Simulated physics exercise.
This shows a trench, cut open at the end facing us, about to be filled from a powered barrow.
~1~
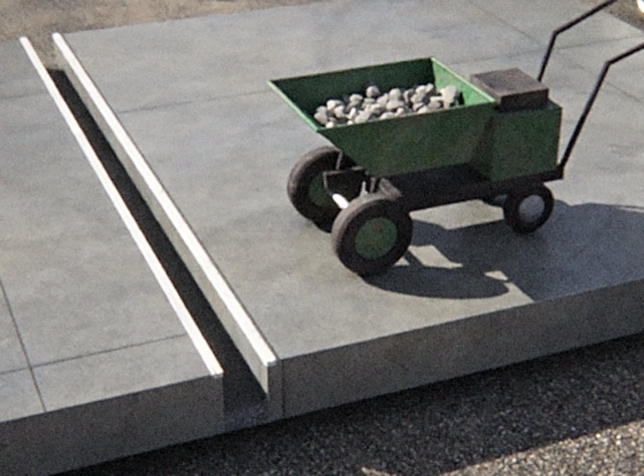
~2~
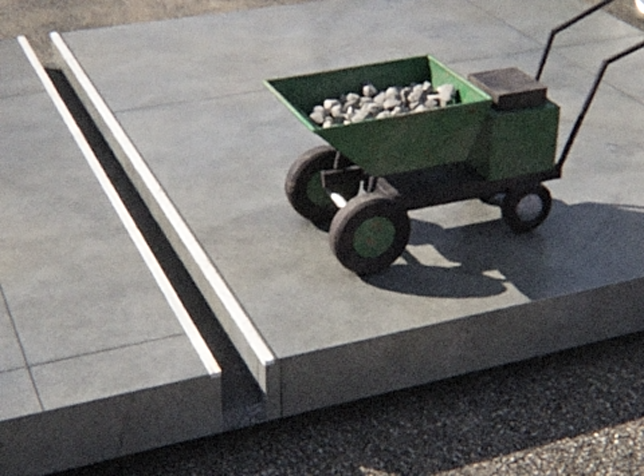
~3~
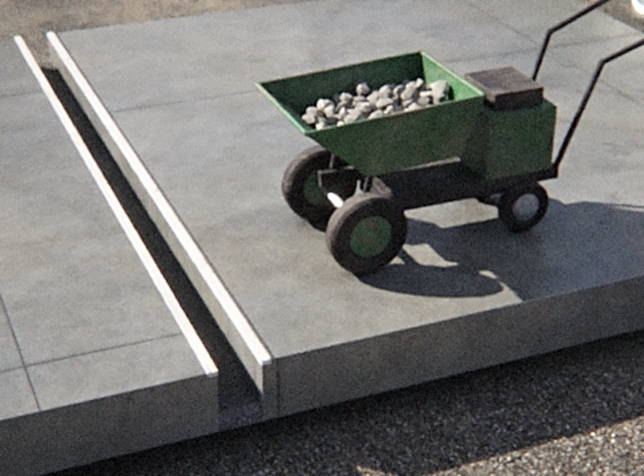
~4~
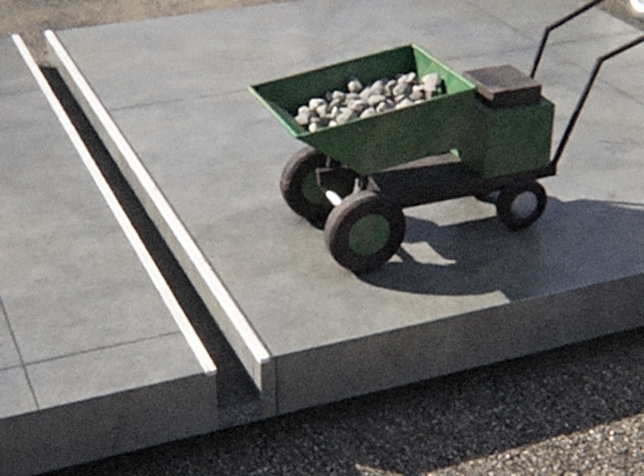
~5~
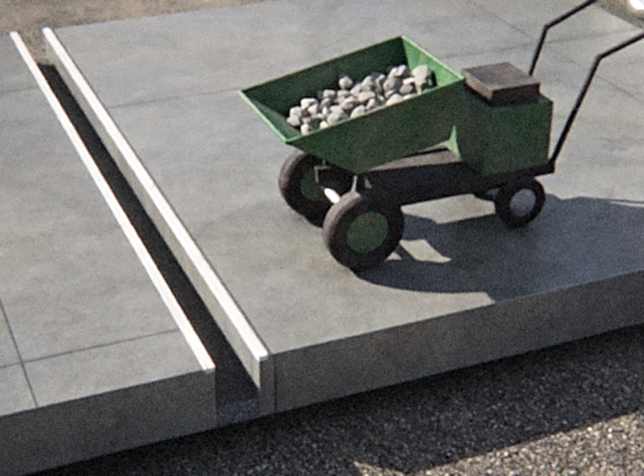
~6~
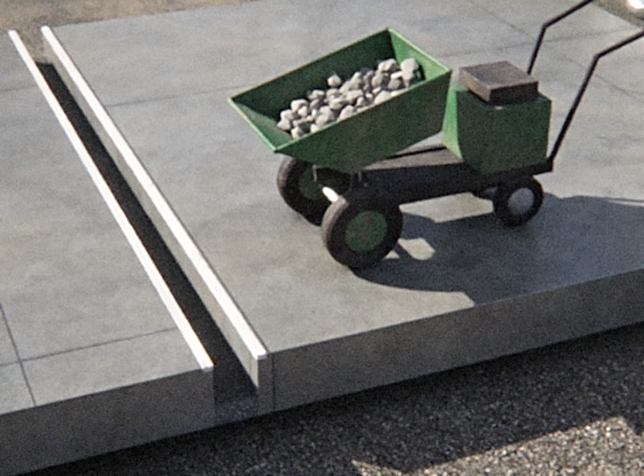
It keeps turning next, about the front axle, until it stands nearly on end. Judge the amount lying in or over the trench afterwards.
Lying there is the larger part.
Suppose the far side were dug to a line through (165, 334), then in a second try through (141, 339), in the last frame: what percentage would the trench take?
The first try gives 80 percent, then the second gives 80 percent.
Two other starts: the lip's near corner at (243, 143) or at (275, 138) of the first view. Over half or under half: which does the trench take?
A minority; a minority.
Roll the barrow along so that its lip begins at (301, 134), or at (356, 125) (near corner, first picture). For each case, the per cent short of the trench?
Try 1: 0 %. Try 2: 30 %.
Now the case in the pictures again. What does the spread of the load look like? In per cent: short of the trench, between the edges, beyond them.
In percent, around: Short 5; between 65; beyond 10.
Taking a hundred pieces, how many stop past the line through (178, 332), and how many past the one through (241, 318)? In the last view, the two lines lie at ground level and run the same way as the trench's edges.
Roughly 10 per cent, and 80 per cent.
Shortly afterwards, skip tipped steeply; the whole lot in the skip.
Next, skip tipped right over; the bulk in the skip; only a few short of the trench; a little in or heaped over the trench.
Some moments later, skip tipped right over; near a quarter in the skip; a little short of the trench; near two thirds in or heaped over the trench; a little beyond it.
In the end, skip tipped right over; near a quarter in the skip; a little short of the trench; near two thirds in or heaped over the trench; a little beyond it.
